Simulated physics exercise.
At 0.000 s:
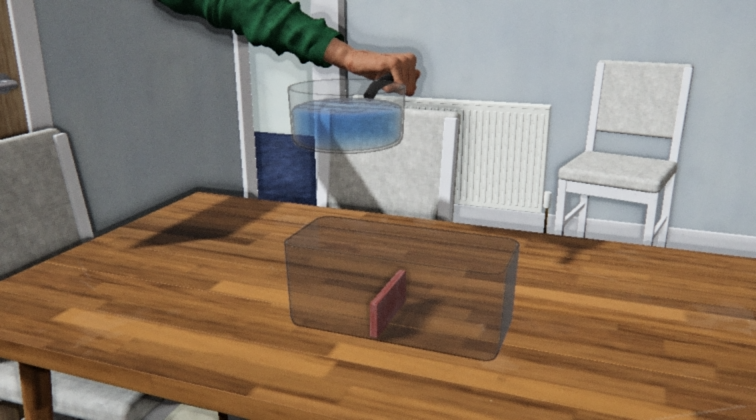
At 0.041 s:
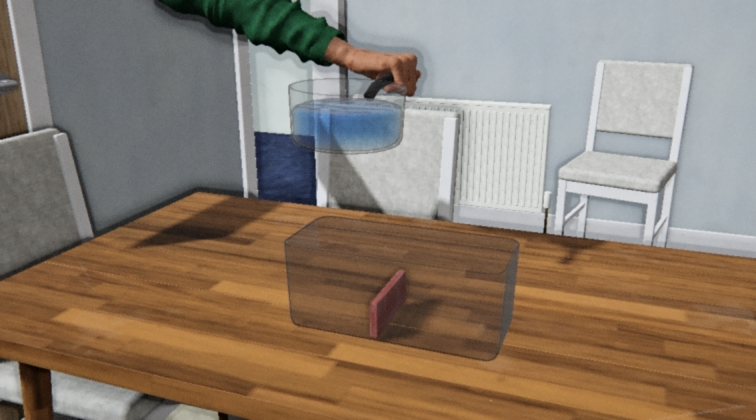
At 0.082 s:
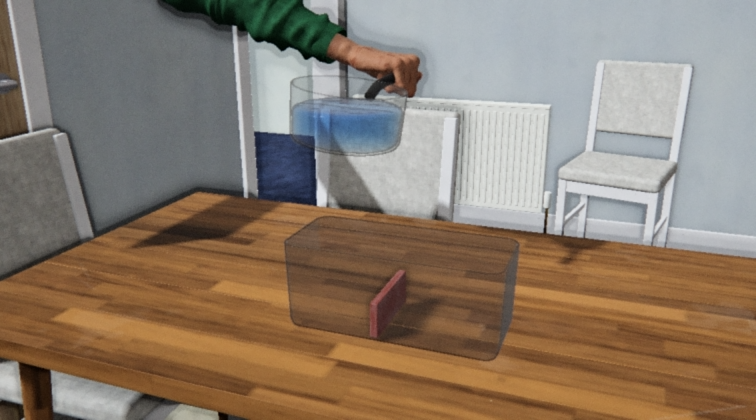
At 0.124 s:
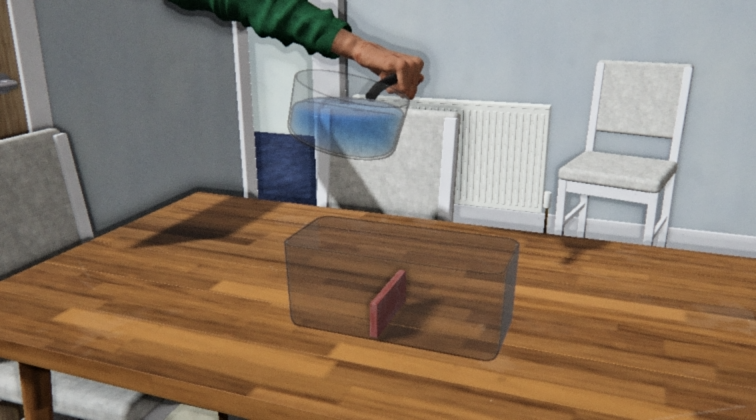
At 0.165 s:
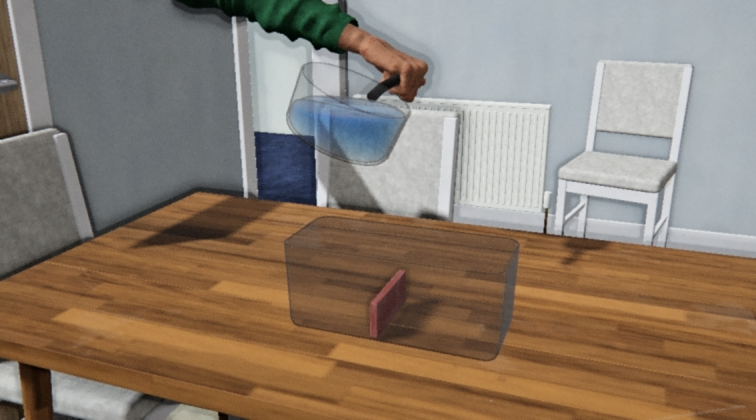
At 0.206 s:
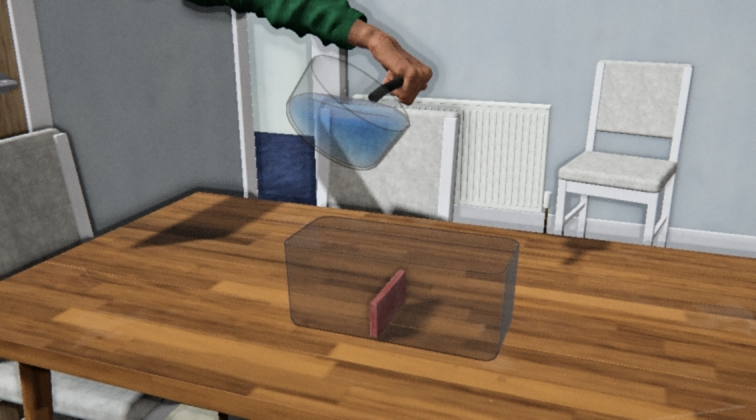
At first, a hand in a green sleeve holds a clear pot of blue water almost level above an empty transparent basin with a low reddish wall inside, on a wooden table. The hand then tilts the pot steadily down towards the right, and the water shifts inside it while the basin stays still.
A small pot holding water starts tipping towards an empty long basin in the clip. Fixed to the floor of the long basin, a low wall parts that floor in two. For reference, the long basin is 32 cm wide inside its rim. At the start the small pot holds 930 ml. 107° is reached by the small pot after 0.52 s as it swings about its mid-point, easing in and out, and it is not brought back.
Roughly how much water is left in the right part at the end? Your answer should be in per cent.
Roughly 78 per cent is left in the right part.
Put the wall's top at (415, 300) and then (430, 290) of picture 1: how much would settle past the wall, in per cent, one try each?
First 45, then 40 per cent.
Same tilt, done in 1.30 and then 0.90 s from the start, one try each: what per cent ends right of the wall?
About 95 %, then about 95 %.
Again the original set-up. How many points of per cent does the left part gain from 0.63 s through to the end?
It comes to some 12 per cent.
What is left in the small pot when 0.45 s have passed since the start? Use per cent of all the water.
Roughly 22 %.
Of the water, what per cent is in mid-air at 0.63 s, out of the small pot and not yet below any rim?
Near 10 percent.
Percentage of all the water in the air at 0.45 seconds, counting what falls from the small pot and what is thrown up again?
It comes to about 60 percent.
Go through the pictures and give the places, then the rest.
Tilt 0°; pouring edge (401, 91); surface from (300, 104) to (401, 110); the long basin's rim runs from (302, 230) to (512, 258); the wall's top is at (389, 287), in the first frame.
Tilt 2°; pouring edge (402, 93); surface from (300, 103) to (401, 110), in the second frame.
Tilt 6°; pouring edge (404, 98); surface from (300, 102) to (401, 112), in the third frame.
Tilt 14°; pouring edge (406, 107); surface from (300, 101) to (402, 114), in the fourth frame.
Tilt 24°; pouring edge (406, 118); surface from (299, 99) to (405, 116), in the fifth frame.
Tilt 36°; pouring edge (405, 131); surface from (299, 94) to (403, 122); 1 per cent is over the edge, in the sixth frame.
After 0.45 s the tilt is 102° and 22 per cent is still to pour, 0 is left of the wall and 18 right of it.
After 0.63 s the tilt is 107° and 5 per cent is still to pour, 5 is left of the wall and 79 right of it.
After 0.82 s the tilt is 107° and 1 per cent is still to pour, 13 is left of the wall and 70 right of it.
After 1.02 s the tilt is 107° and 0 per cent is still to pour, 16 is left of the wall and 80 right of it.
In the end 18 per cent lies left of the wall, 78 right of it and 4 outside.
